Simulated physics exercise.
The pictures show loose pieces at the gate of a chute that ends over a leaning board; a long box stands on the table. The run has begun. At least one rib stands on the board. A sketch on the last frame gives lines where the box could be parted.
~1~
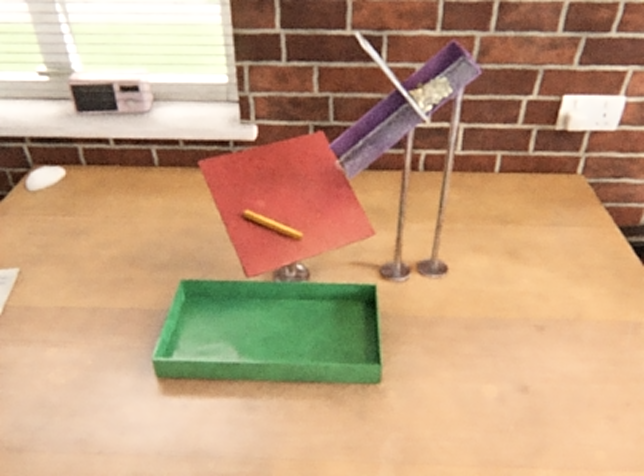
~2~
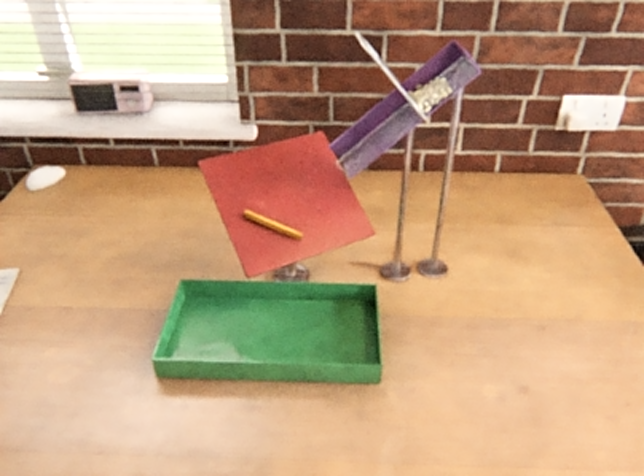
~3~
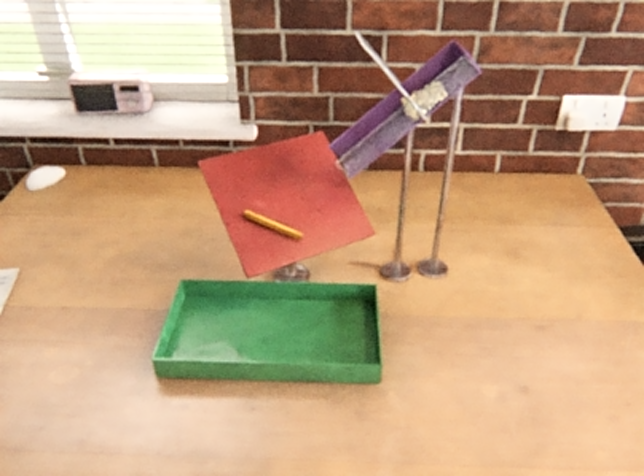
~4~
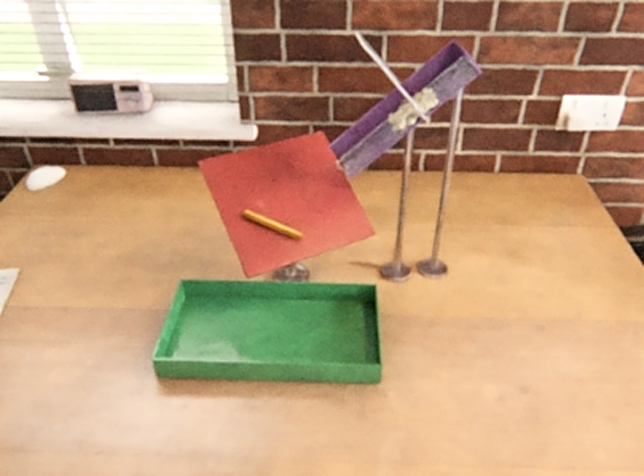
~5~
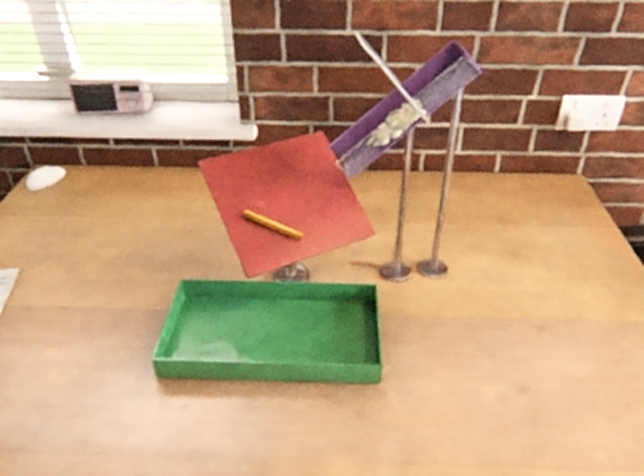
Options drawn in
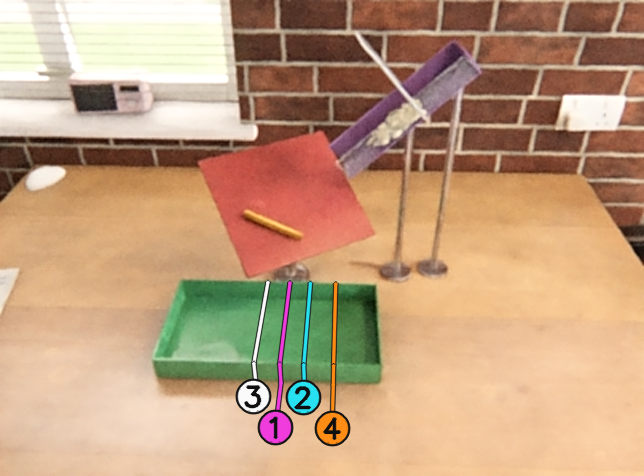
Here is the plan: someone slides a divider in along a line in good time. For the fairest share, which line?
Choose 4.
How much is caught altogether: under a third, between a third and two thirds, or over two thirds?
About that: Over two thirds.
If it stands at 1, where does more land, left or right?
Right.
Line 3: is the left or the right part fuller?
More lands on the right.
On the marked copy, line 1 crosses the front rim at (279, 363); line 2 crosses the front rim at (303, 363); line 3 crosses the front rim at (254, 362); line 4 crosses the front rim at (333, 364).
With 1, of what is caught, just a few on the left of the divider, almost all on the right.
With 2, of what is caught, about a tenth on the left of the divider, almost all on the right.
With 3, of what is caught, not one piece on the left of the divider, every piece on the right.
With 4, of what is caught, roughly half on the left of the divider, roughly half on the right.
